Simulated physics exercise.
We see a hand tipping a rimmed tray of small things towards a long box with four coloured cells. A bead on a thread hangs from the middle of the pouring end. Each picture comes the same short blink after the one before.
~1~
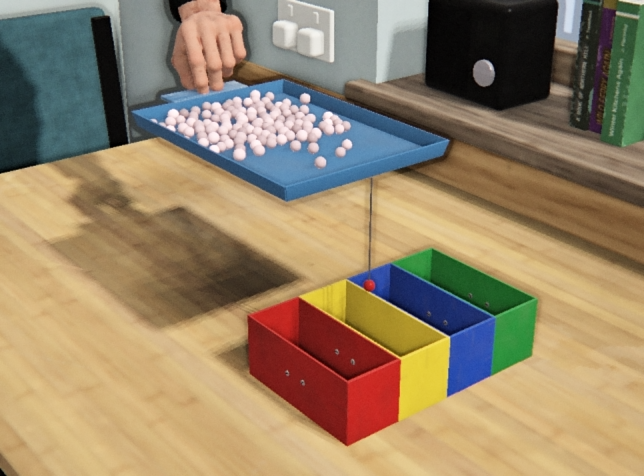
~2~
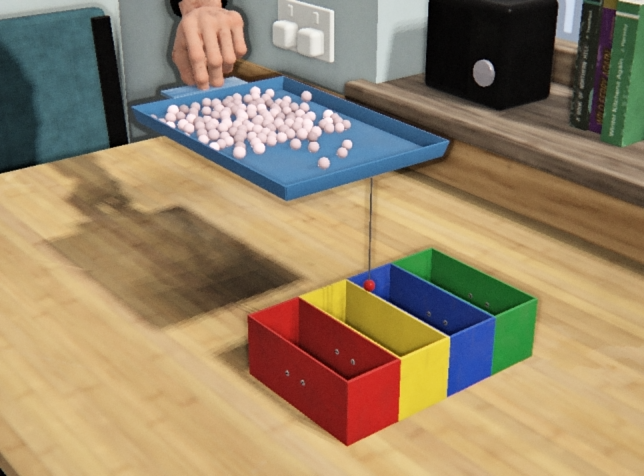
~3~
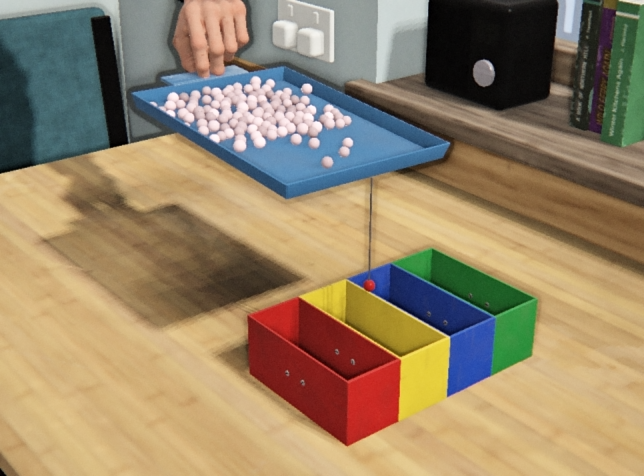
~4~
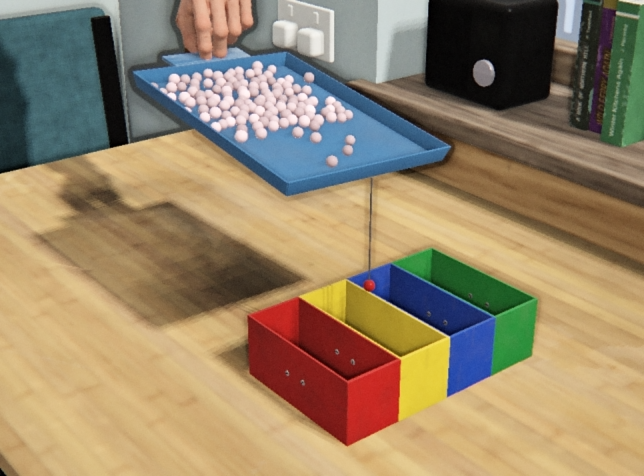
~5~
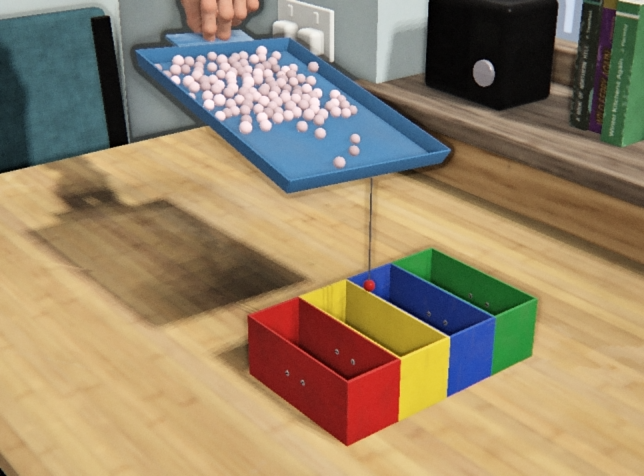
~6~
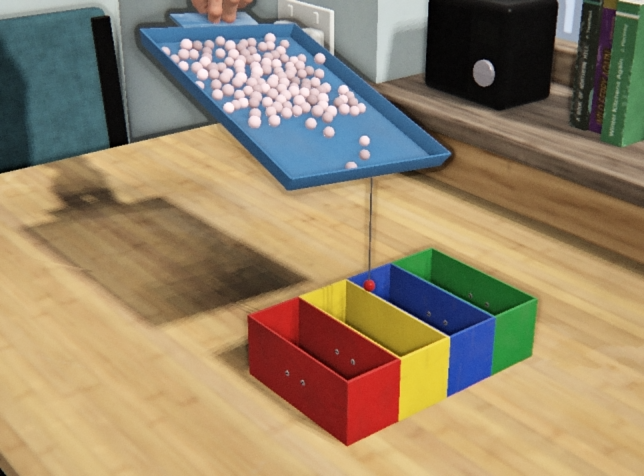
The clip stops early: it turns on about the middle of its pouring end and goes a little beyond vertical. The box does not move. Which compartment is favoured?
The green cell gets the most.
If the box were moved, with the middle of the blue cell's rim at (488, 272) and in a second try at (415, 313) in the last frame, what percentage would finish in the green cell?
In turn 0 and 60 in a hundred.
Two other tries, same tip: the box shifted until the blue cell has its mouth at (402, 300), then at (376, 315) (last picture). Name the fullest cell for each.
At the first place green, at the second the green cell.
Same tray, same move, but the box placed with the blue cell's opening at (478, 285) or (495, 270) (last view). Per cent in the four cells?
About 90 and 90 per cent.
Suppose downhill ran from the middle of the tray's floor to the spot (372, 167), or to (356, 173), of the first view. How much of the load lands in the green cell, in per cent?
The first gives 30 %, the second 10 %.
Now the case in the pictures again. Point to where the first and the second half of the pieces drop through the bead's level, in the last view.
At about (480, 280), then at (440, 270).
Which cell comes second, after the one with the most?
In second place: Blue.
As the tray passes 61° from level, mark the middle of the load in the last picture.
At about (432, 184).
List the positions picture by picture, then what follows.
Corners of the pouring end near (286, 185) and (443, 140), level; middle of the load near (259, 123), sugar pearls; bead on its thread near (369, 286); red cell near (373, 396); yellow cell near (424, 373); blue cell near (471, 351); green cell near (514, 331), in the first picture.
Corners of the pouring end near (287, 184) and (443, 141), level; middle of the load near (259, 120), in the second picture.
Corners of the pouring end near (288, 182) and (444, 142), tipped barely, lowest at the right corner; middle of the load near (259, 112), in the third picture.
Corners of the pouring end near (289, 180) and (445, 145), tipped a little, lowest at the right corner; middle of the load near (261, 100), in the fourth picture.
Corners of the pouring end near (291, 178) and (445, 149), tipped a little, lowest at the right corner; middle of the load near (265, 88), in the fifth picture.
Corners of the pouring end near (293, 175) and (445, 152), tipped clearly, lowest at the right corner; middle of the load near (274, 80), the whole lot on the move; red cell near (373, 396); yellow cell near (424, 373); blue cell near (471, 351); green cell near (514, 331), in the sixth picture.
Shortly afterwards, tray tipped steeply; near half on the tray; a little in the green cell; a little in the blue cell; only a few in the yellow cell; near a quarter falling or outside the box.
Next, tray tipped right over; a little on the tray; near half in the green cell; near a quarter in the blue cell; a little in the yellow cell; near a quarter falling or outside the box.
Some moments later, tray tipped past a quarter turn; near half in the green cell; near a third in the blue cell; a little in the yellow cell; a little falling or outside the box.
In the end, tray tipped past a quarter turn; near half in the green cell; near a third in the blue cell; a little in the yellow cell; none at all in the red cell; a little outside the box.
